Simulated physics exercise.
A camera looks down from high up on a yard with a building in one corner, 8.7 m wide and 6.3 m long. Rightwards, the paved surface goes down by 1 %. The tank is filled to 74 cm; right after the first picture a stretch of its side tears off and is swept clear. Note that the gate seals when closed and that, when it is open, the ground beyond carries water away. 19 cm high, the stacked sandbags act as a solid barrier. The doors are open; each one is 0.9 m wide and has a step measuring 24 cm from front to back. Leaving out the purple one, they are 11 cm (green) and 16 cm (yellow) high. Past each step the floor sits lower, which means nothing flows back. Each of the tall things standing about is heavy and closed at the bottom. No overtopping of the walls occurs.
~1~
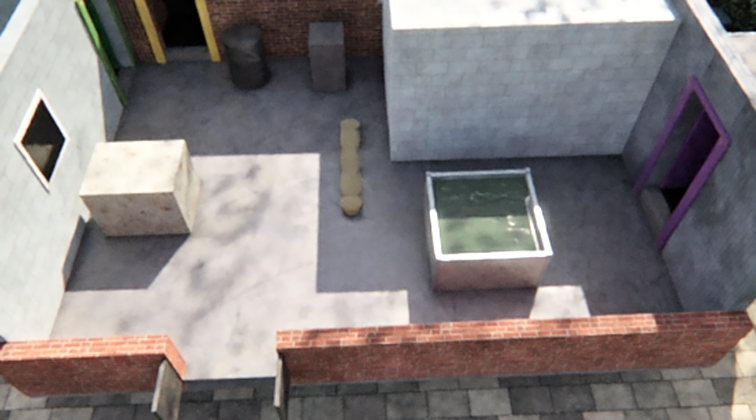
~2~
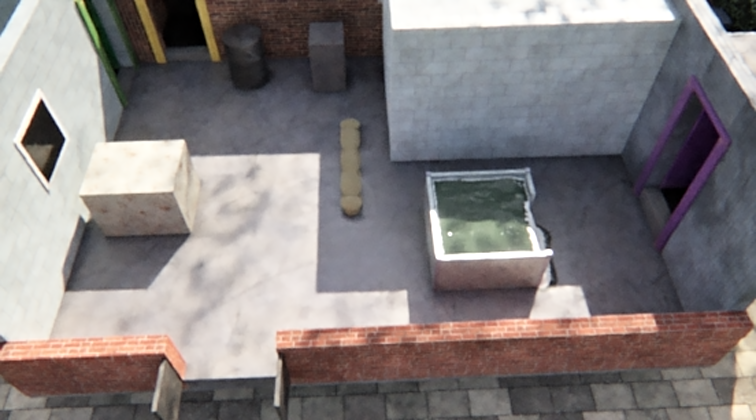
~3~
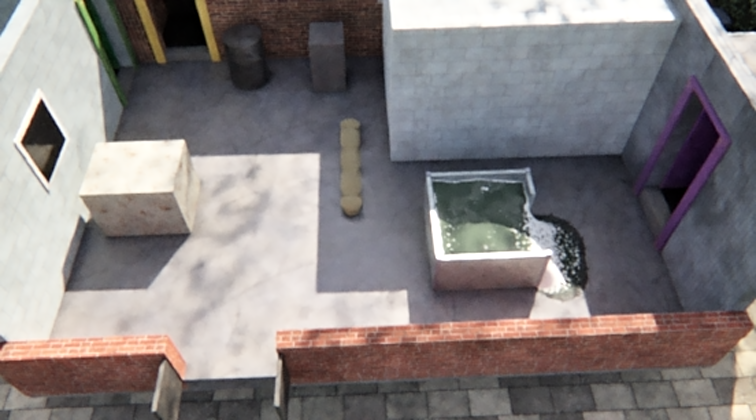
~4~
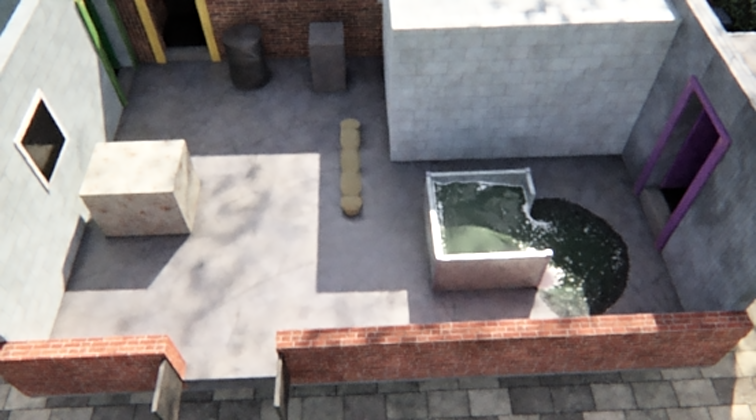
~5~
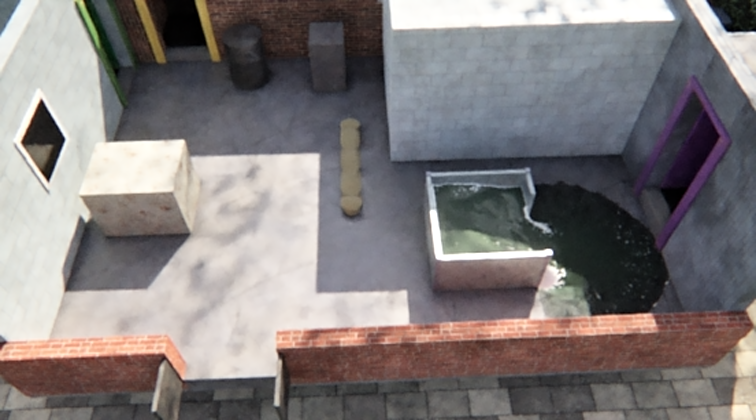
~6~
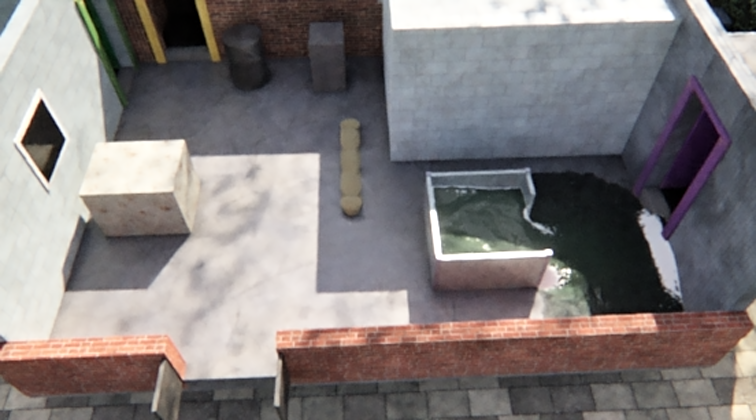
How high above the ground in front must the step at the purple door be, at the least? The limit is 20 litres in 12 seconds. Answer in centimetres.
About 27 cm.
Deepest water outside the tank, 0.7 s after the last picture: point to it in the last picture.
Around (693, 342).
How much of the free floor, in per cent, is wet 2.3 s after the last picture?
Roughly 25 percent of the floor.
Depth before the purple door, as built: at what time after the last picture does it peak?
Peak time: About 0.6 s.
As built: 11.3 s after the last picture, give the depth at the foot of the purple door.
Some 6.5 centimetres.
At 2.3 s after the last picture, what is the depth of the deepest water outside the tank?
Max depth: Around 28 cm.
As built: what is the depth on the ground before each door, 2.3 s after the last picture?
Reading in centimetres: Green = 0, yellow = 0, purple = 17.
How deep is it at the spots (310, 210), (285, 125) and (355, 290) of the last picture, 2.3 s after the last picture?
Taking the spots in order: About 0, 0 and 0 centimetres.
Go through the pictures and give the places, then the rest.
The tank at (485, 215) is whole and still, 74 cm deep; the purple door at (672, 177) is dry, in the first picture.
The front is at a hidden place, 0.3 m from the gap at (531, 244); 0.3 m2 of floor is wet, 74 cm left at the back, in the second picture.
Water pours out at (530, 246) and has run 0.8 m, to (579, 245); about 12 cm deep outside, 69 cm at the back, in the third picture.
The front is at (623, 257), 1.4 m from the gap at (530, 247); 2.1 m2 of floor is wet, 62 cm left at the back, in the fourth picture.
The gap is at (530, 247), the front 2.0 m out at (665, 270); the back of the tank holds 63 cm, in the fifth picture.
Water pours out at (530, 247) and has run 2.1 m, to (668, 232); about 5 cm deep outside, 56 cm at the back; water is at the purple door at (672, 177), in the sixth picture.
Then, 0.7 s after the last picture water covers 15 % of the floor, deepest (51 cm) near (693, 342); 32 cm at the purple door, 8 litres in over its 26 cm step.
Then, 2.3 s after the last picture water covers 25 % of the floor, deepest (28 cm) near (619, 156); 17 cm at the purple door, 20 litres in over its 26 cm step.
Then, 11.3 s after the last picture water covers 75 % of the floor, deepest (8 cm) near (693, 342); 6 cm at the purple door, 21 litres in over its 26 cm step.
At the purple door as built, the water peaked near 32 cm, 0.7 s after the last picture.
With a step of 22.5 cm, 44 litres would have come in within the 12 s; with 30 cm, 9 litres. So under 20 litres takes about 27 cm.
